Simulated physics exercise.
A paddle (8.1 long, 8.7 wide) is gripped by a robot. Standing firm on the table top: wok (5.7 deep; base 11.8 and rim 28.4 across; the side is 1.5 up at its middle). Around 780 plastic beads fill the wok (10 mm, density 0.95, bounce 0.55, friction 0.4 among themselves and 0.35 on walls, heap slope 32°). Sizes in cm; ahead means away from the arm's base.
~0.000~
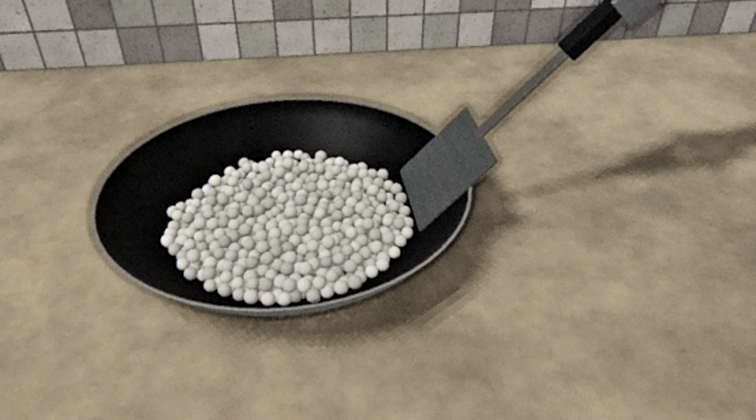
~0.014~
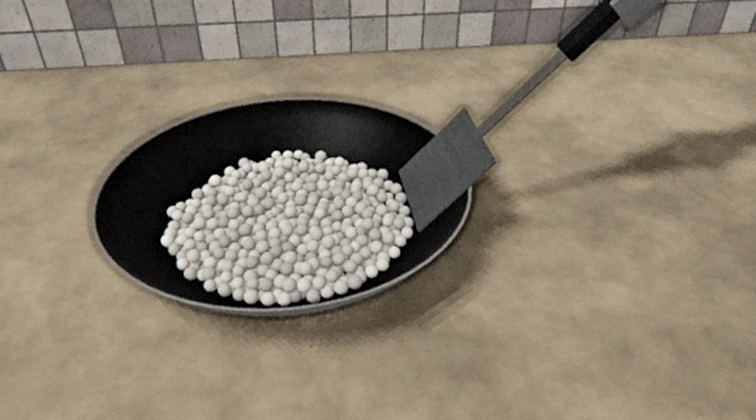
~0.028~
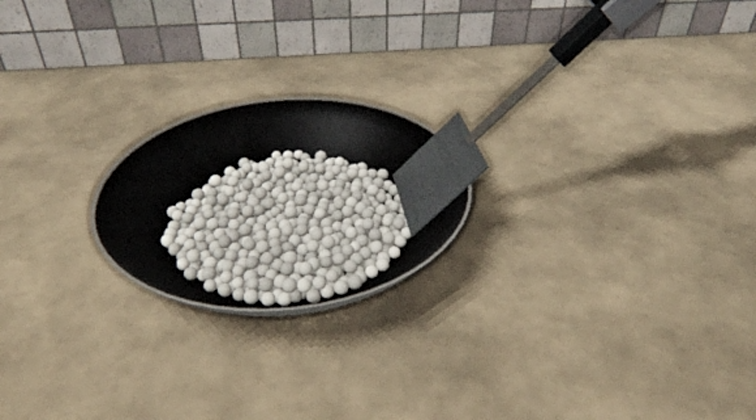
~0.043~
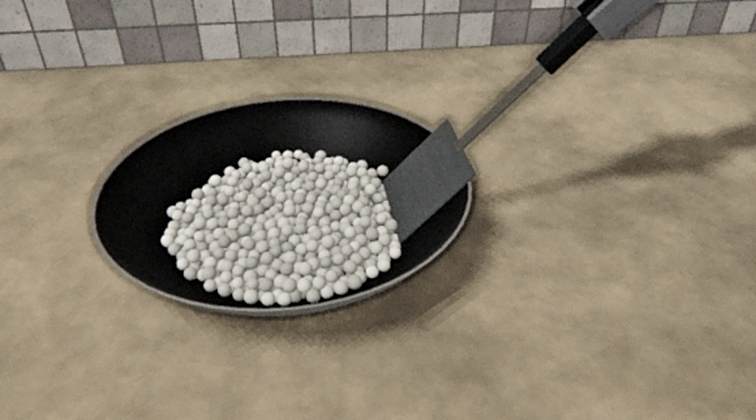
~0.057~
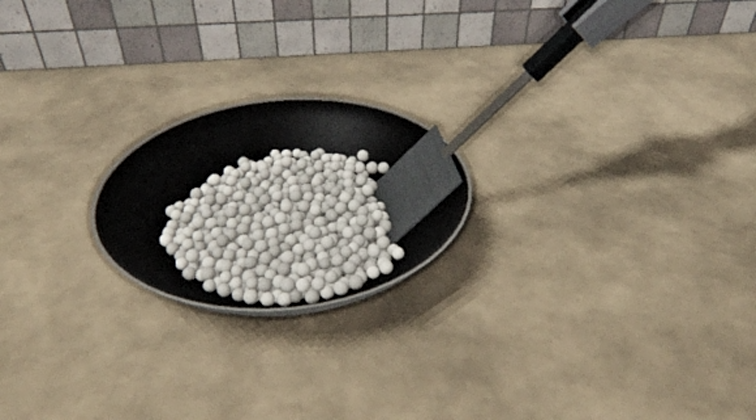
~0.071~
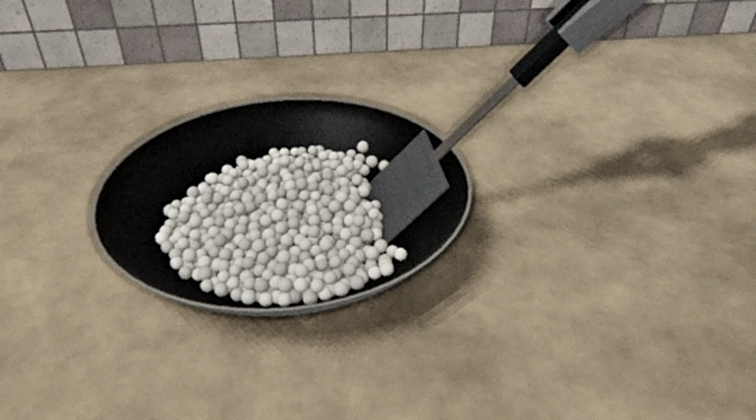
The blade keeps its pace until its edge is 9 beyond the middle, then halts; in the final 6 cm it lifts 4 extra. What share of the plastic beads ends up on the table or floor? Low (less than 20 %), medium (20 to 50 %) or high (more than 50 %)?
Share on the table or floor: Low (less than 20 %).
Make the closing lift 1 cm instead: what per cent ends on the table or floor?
Some 10 per cent.
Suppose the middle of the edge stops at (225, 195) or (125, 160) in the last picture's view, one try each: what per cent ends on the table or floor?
Some 0 and 25 per cent.
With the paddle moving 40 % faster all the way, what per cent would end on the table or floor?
It would be near 25 per cent.
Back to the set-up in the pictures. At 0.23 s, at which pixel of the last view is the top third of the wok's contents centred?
Near (196, 200).
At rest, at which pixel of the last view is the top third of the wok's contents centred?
Near (191, 210).
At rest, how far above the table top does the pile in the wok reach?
About 5.5 cm.
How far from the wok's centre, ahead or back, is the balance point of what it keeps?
About 3.5 cm ahead.
After 0.15 s, sloping 47°, highest piece 5 above the table; 784 in the wok.
After 0.23 s, sloping 47°, highest piece 6 above the table; 784 in the wok.
After 0.47 s, sloping 47°, highest piece 6 above the table; 673 in the wok, 103 on the table or floor, 8 on the blade or in flight.
After 1.52 s, sloping 47°, highest piece 5 above the table; 673 in the wok, 111 on the table or floor.
In the end, 673 in the wok, 111 on the table or floor. That is 14 % on the table or floor.
